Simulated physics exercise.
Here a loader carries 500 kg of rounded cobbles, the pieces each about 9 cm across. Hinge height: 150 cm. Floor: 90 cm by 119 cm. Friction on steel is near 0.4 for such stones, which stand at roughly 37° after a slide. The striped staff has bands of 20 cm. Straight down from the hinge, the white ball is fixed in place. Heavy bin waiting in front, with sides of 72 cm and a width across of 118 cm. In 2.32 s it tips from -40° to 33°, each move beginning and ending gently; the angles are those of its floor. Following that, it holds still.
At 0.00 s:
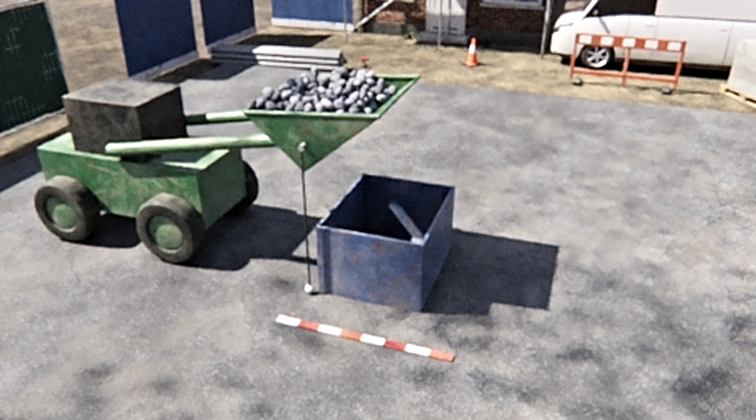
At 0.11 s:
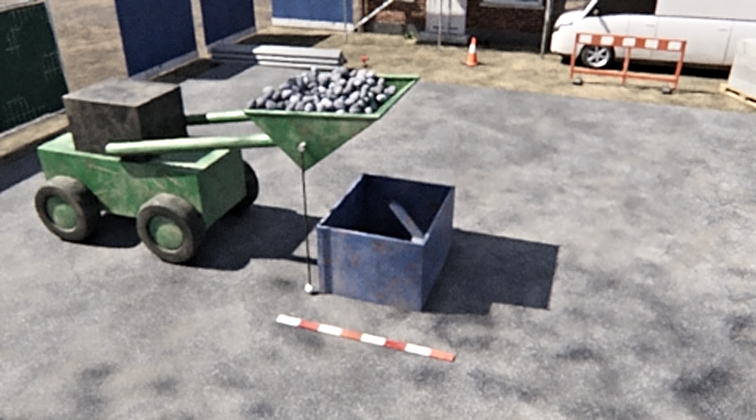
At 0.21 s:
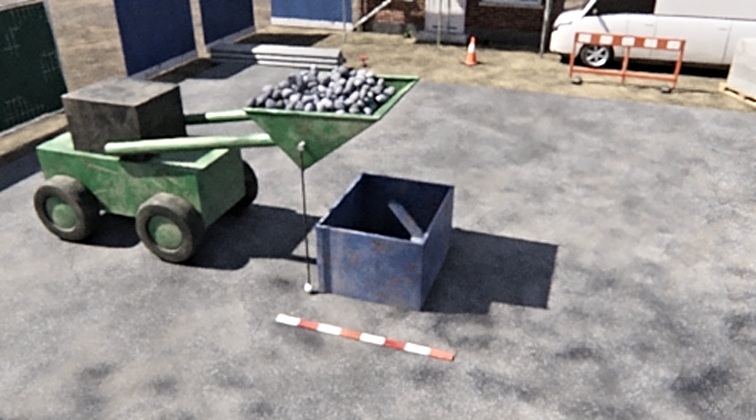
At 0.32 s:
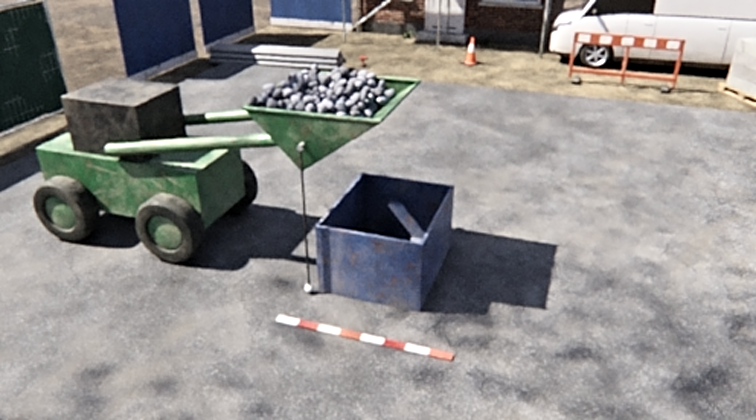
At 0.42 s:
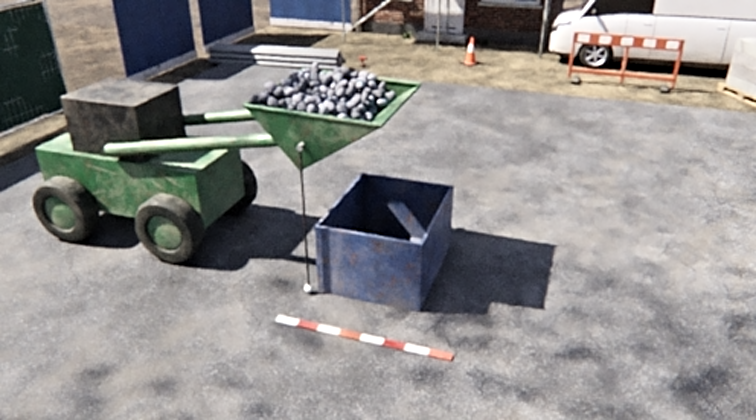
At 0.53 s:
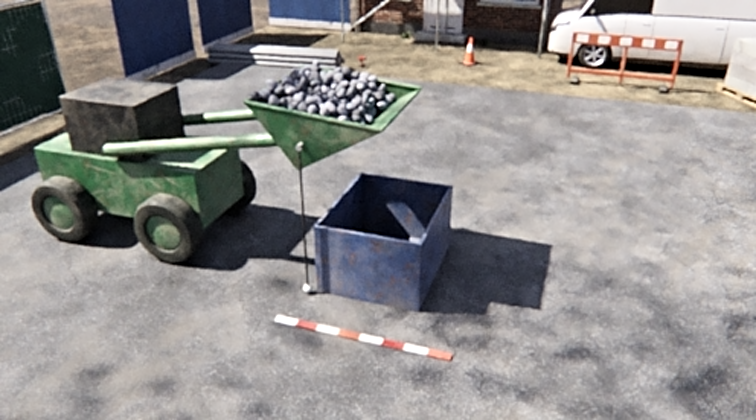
We see a green wheeled loader holding a bucket heaped with grey cobbles above an open blue box, near a red-and-white striped staff; the bucket tilts slightly, its right edge dipping a little, while the loader stays still.
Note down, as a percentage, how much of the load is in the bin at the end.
Approximately 95 out of 100.
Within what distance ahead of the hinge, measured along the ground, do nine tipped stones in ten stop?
Around 100 centimetres.
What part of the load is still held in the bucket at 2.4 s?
Roughly 30 per cent is still inside.
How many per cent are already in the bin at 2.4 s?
By that point it's something like 65 in a hundred.
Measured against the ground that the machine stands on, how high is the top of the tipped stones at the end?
Roughly 58 cm above the ground.
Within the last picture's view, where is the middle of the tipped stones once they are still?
About (403, 255).
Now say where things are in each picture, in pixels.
The first picture shows lip at (379, 117), floor tilted -40°, highest stones at (344, 79).
In the second picture, the bucket is at -40°, its lip at (380, 117); the top of the load is at (344, 79); the stones move at 0.0 m/s on average.
In the third picture, the bucket is at -38°, its lip at (380, 119); the top of the load is at (326, 79); the stones move at 0.1 m/s on average.
In the fourth picture, the bucket is at -36°, its lip at (381, 122); the top of the load is at (316, 76); the stones move at 0.1 m/s on average.
In the fifth picture, the bucket is at -34°, its lip at (382, 126); the top of the load is at (317, 75); the stones move at 0.1 m/s on average.
In the sixth picture, the bucket is at -30°, its lip at (382, 131); the top of the load is at (312, 74); the stones move at 0.2 m/s on average.
After 1.7 s the floor is at 22°; 96 % in the bucket, 3 % in the bin, 1 % beside or beyond the bin; the foremost stones are at (404, 187).
After 2.4 s the floor is at 33°; 31 % in the bucket, 63 % in the bin, 6 % beside or beyond the bin; the foremost stones are at (470, 245).
After 2.8 s the floor is at 33°; 6 % in the bucket, 87 % in the bin, 7 % beside or beyond the bin; the foremost stones are at (514, 279).
After 5.5 s the floor is at 33°; 0 % in the bucket, 93 % in the bin, 7 % beside or beyond the bin; the foremost stones are at (559, 296).
